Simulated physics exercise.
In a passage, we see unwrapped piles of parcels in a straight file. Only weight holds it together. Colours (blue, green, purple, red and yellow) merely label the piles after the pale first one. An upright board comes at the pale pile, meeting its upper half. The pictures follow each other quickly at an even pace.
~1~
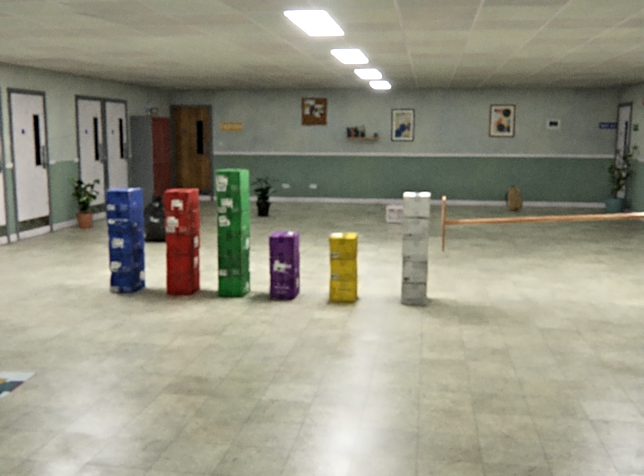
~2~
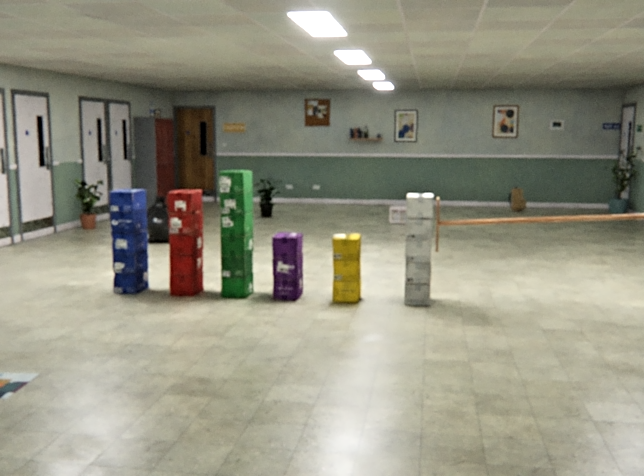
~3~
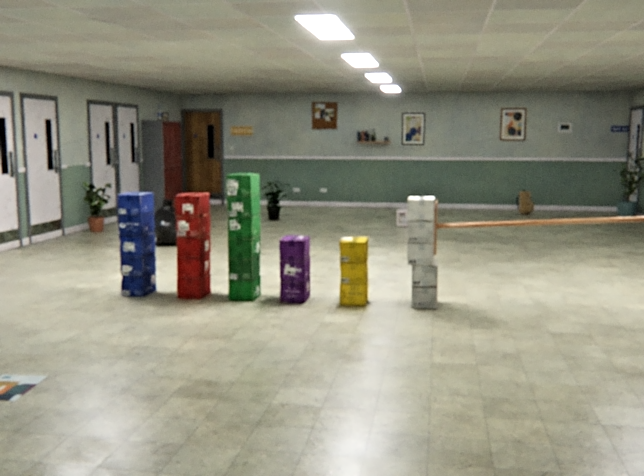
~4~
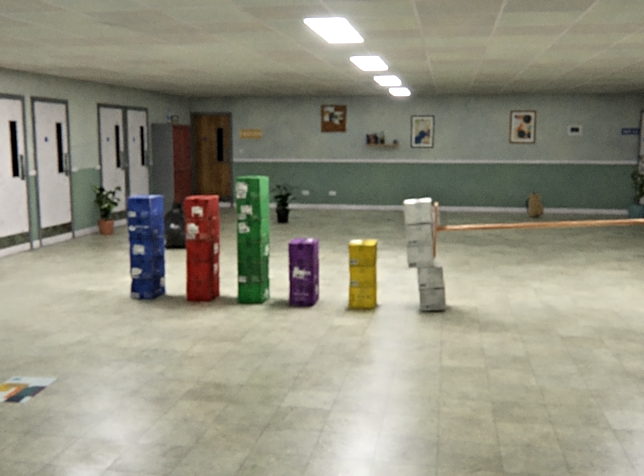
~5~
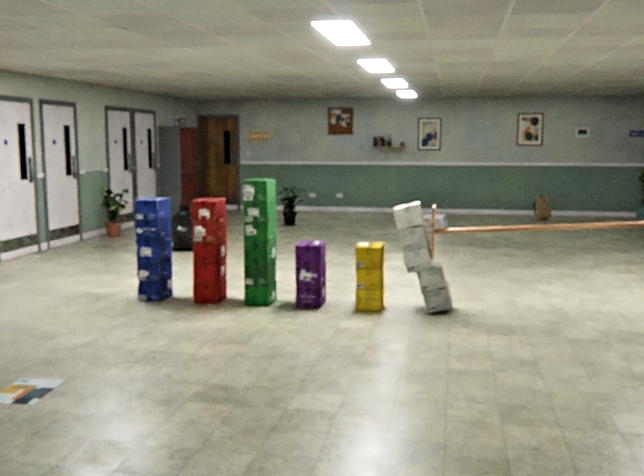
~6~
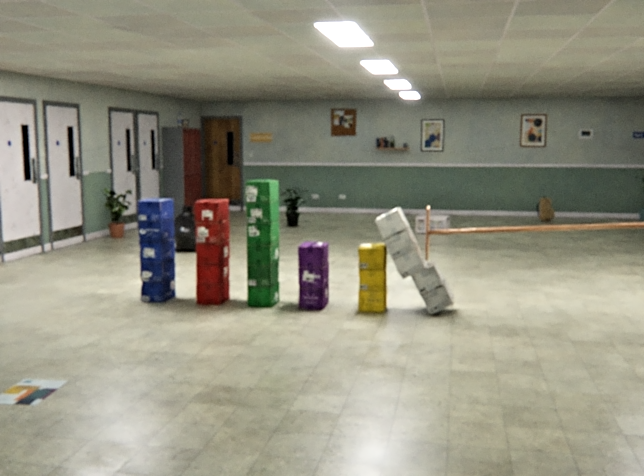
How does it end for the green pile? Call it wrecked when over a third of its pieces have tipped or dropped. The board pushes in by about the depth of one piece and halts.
That pile keeps nearly all its pieces up.
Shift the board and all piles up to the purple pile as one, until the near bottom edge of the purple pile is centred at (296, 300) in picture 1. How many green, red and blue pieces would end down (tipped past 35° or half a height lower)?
Down at the end: Green 0, red 0, blue 0.
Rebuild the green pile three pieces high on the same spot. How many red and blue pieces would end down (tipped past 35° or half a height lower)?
Pile by pile, red 0, blue 0.
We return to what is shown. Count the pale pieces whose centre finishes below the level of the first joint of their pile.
2 of them.
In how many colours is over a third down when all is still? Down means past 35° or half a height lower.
The toll is 1.
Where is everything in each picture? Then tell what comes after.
In the first picture (pixels give the middle of a visible side; the camera pans a little), board (444, 218) not yet touching; top green parcel (228, 182); top yellow parcel (342, 249); none of the others has stirred.
The second picture shows board (438, 219) not yet touching; top green parcel (231, 183).
The third picture shows board (436, 222) pushing; top green parcel (239, 186).
The fourth picture shows board (435, 225) pushing, top of the pale pile leaning barely; top green parcel (248, 189); none of the others has stirred.
The fifth picture shows board (433, 227) pushing, top of the pale pile leaning clearly; top green parcel (255, 191); none of the others has stirred.
The sixth picture shows board (427, 228) pushing, top of the pale pile leaning clearly; top green parcel (258, 192); top blue parcel (149, 211); none of the others has stirred.
Shortly afterwards, 5 of the pale pile down; none of the 6 green parcels down (0 of 22 in all colours); top green parcel unmoved; top yellow parcel tilted a little.
Next, 5 of the pale pile down; none of the 6 green parcels down (2 of 22 in all colours); top green parcel unmoved; top yellow parcel tilted well over.
In the end, 5 of the pale pile down; none of the 6 green parcels down (3 of 22 in all colours); top green parcel a little from its place; top yellow parcel tilted well over, half its height lower. From the last view, middles, top green parcel near (257, 191), top yellow parcel near (325, 268).
